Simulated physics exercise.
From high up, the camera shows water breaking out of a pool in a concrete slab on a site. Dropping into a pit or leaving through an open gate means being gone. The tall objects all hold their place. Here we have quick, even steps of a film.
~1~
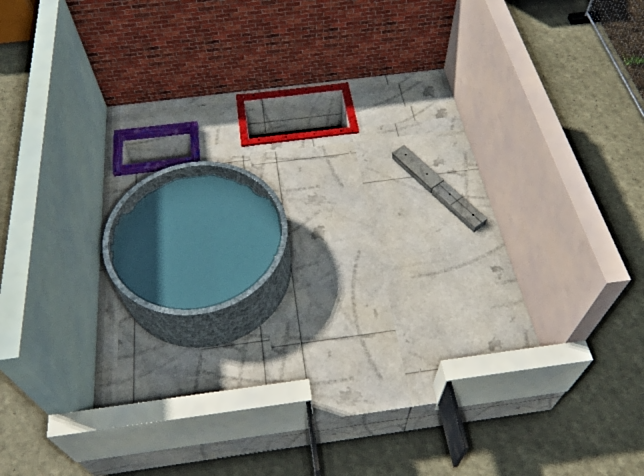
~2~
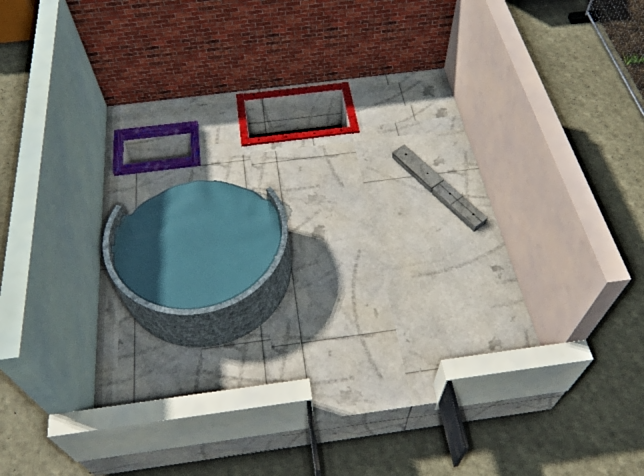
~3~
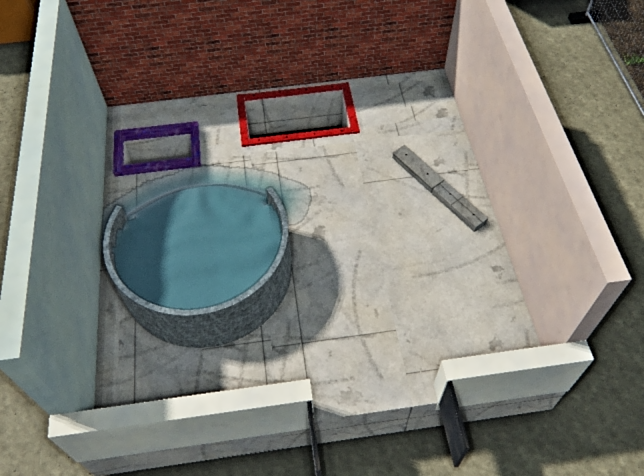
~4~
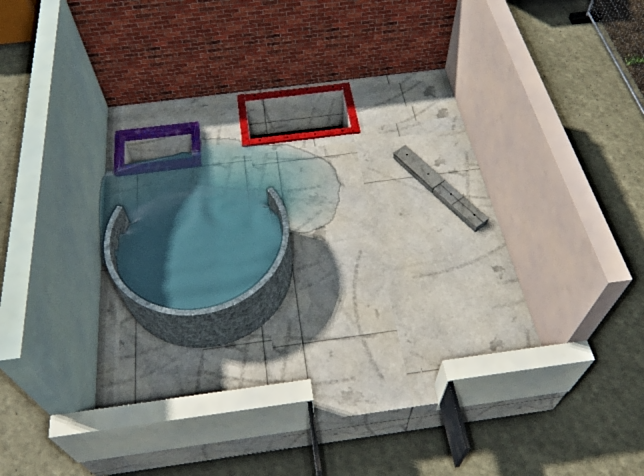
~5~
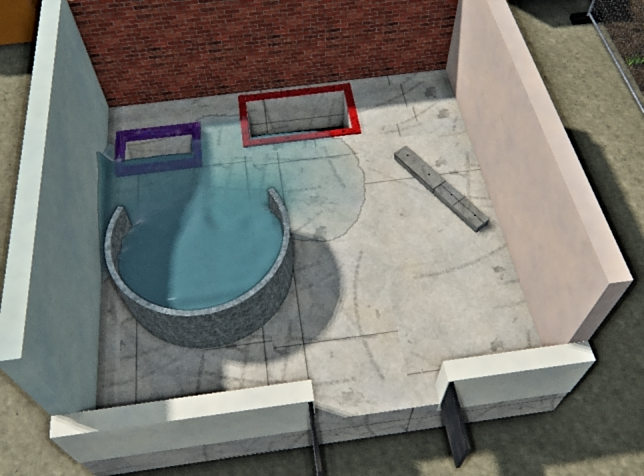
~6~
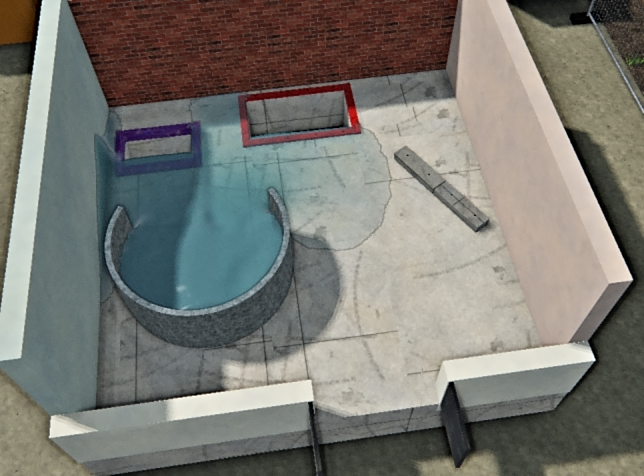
The clip opens on a full round tank standing whole on a walled concrete slab. A gap appears in the tank's far side and water pours out, spreading back around the purple-edged pit, then over to the red-edged pit and rightward across the slab in a thin sheet.
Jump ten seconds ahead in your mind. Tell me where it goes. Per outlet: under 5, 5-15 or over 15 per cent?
Per outlet: Gate under 5 per cent; red pit over 15 per cent; purple pit over 15 per cent.
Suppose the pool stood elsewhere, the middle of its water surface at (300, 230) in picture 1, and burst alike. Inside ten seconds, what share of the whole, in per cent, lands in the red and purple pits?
Approximate tally in per cent: Red pit 50, purple pit 10.
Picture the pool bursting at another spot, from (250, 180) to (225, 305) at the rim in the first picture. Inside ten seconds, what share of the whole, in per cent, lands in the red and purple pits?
The red pit takes 15 per cent and the purple pit 0 per cent.
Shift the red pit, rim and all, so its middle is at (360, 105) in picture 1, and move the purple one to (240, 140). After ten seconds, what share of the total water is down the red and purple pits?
Estimated shares - red: 25 %; purple: 25 %.
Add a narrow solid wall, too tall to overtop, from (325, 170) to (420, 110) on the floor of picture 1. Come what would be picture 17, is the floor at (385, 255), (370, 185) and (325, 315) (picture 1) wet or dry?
The first location is not reached, the second is soaked through, and the third is not reached.
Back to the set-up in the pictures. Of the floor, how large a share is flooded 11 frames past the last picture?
Estimated share: About 45 %.
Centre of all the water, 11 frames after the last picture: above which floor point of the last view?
Centre of the water: Near (211, 202).
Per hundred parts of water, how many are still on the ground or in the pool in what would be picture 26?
Estimate: 46 %.
A moment on, water covers 40 % of the floor; the gate 0 %, the red pit 9 %, the purple pit 11 %.
Next, water covers 45 % of the floor; the gate 0 %, the red pit 18 %, the purple pit 21 %.
Then, water covers 50 % of the floor; the gate 0 %, the red pit 26 %, the purple pit 28 %.
Later, water covers 75 % of the floor; the gate 0 %, the red pit 30 %, the purple pit 31 %.
In the end, water covers 90 % of the floor; the gate 1 %, the red pit 31 %, the purple pit 31 %.
